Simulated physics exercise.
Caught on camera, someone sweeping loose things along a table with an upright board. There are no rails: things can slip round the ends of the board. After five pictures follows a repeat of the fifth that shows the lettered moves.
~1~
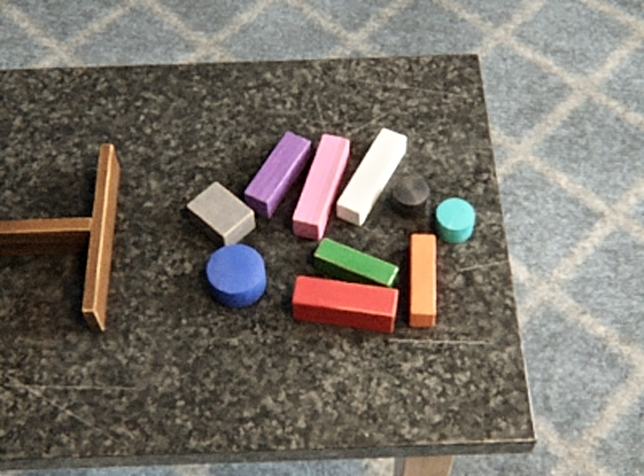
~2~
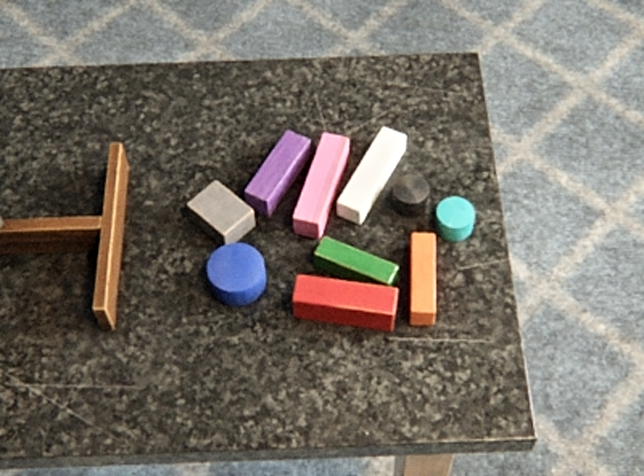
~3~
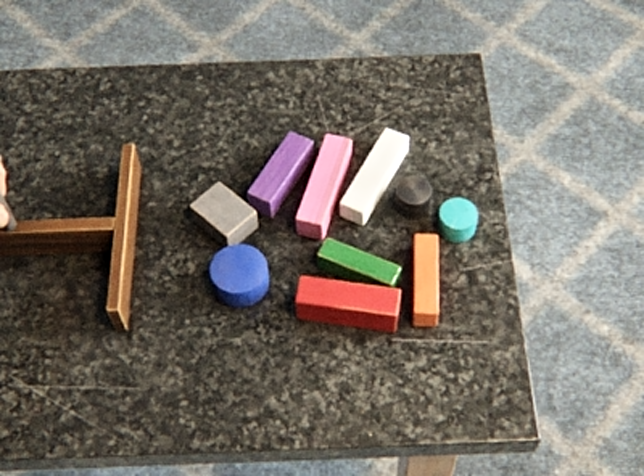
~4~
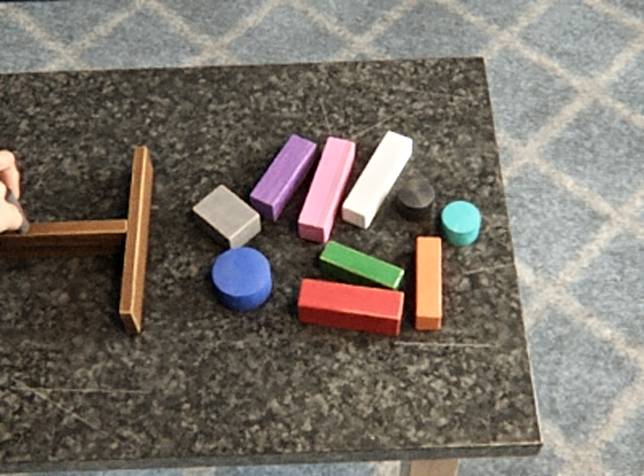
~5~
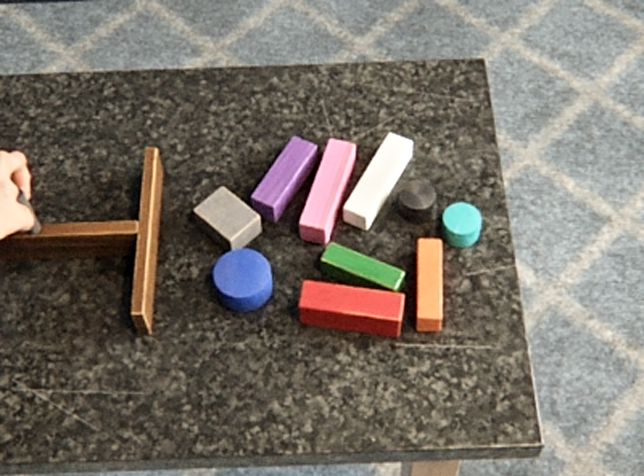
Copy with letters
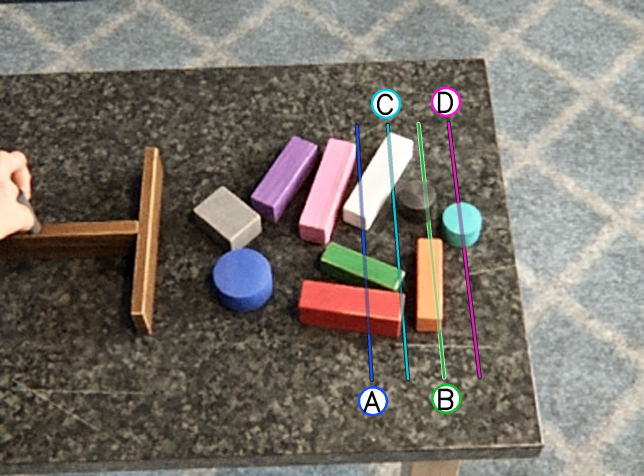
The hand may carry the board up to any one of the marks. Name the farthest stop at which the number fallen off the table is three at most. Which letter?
Up to line B.
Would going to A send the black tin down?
No.
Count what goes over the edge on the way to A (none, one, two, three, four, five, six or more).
The count is none.
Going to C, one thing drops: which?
The black tin.
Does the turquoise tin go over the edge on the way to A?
No.
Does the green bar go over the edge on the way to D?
Yes.
On the marked copy, A at (364, 243); B at (430, 240); C at (397, 242); D at (463, 239).
Taking B. A third of the way, board (247, 222); white stick (382, 181); red stick (356, 311).
Two thirds of the way, board (349, 219); black tin (488, 173); orange bar (452, 286).
When it is over, board (427, 216); black tin over the edge; orange bar over the edge; two fallen.
As for the rest, A is within the limit but short; C is within the limit but short; D drops five.
